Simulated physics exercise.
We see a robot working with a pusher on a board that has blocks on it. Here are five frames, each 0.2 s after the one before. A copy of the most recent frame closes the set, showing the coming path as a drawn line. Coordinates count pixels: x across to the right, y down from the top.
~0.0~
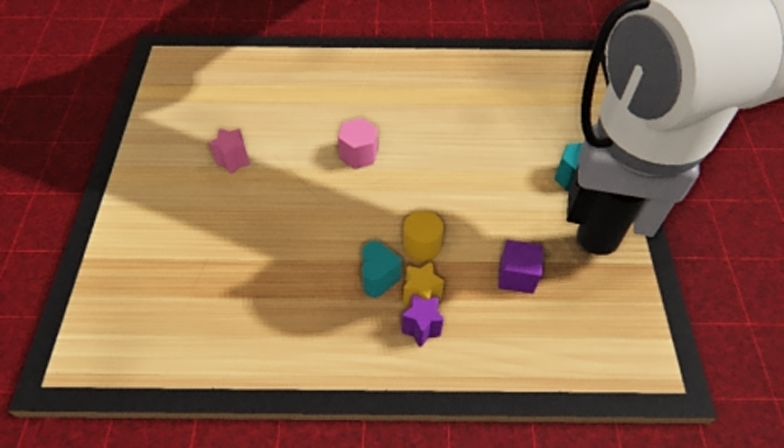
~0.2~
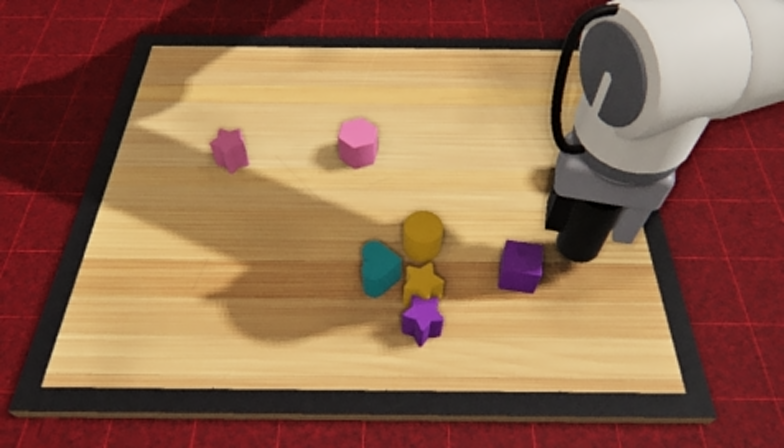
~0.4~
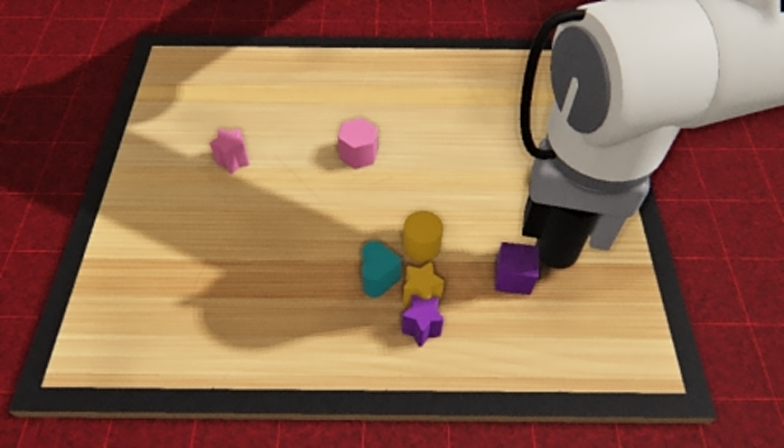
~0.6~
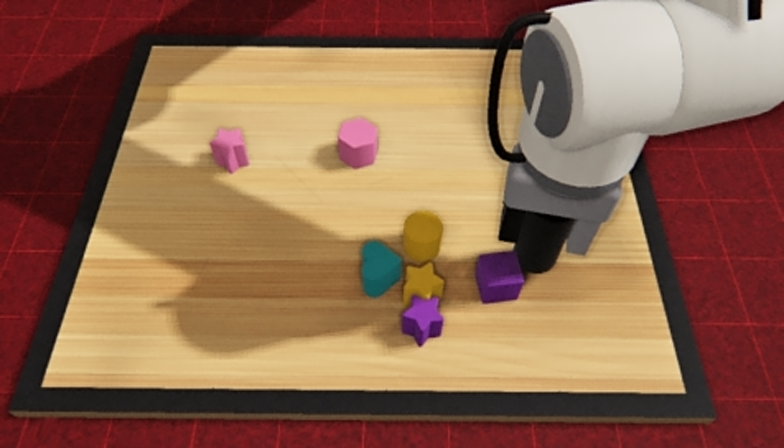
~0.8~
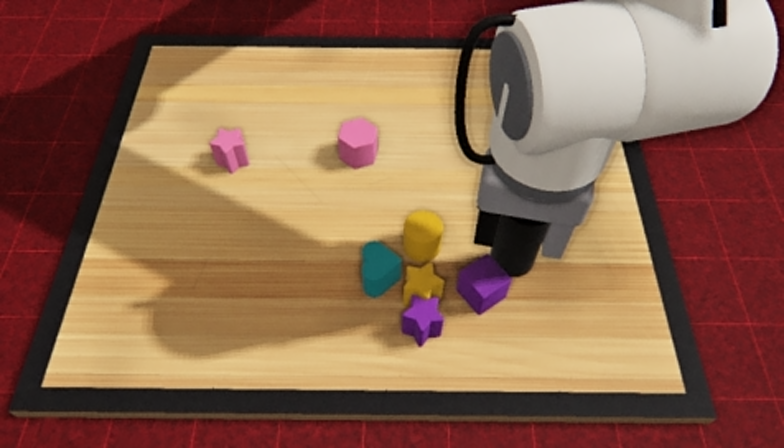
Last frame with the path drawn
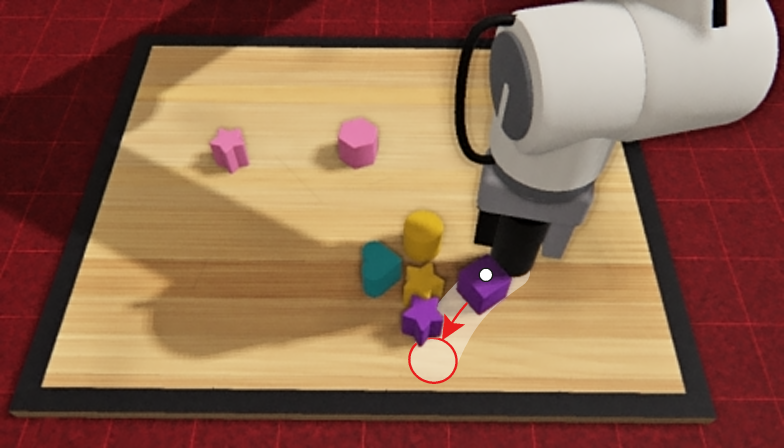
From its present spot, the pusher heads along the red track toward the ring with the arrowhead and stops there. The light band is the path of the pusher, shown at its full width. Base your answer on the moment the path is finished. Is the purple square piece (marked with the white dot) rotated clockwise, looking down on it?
Yes
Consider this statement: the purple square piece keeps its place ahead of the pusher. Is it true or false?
The claim holds.
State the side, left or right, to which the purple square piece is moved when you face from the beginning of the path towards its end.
To the right.
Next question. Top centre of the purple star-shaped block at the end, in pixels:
At pixel (351, 358).
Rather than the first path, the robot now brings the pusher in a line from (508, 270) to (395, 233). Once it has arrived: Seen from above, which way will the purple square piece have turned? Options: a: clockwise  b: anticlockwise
Letter b.
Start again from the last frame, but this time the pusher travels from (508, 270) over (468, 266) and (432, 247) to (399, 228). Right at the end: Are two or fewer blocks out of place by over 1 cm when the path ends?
Yes, it checks out.
Drawn move, from (508, 270) through (464, 307) to (433, 360); the dot is on the purple square piece.
On the path given first. One third of the way, pusher (480, 282); purple star-shaped block (415, 317); purple square piece (453, 301).
Two thirds of the way, pusher (454, 313); purple star-shaped block (382, 339), turned 15° anticlockwise; purple square piece (420, 331).
At the end, pusher (434, 351); yellow star-shaped block still; purple star-shaped block (351, 358); purple square piece (391, 364), turned 35° clockwise.
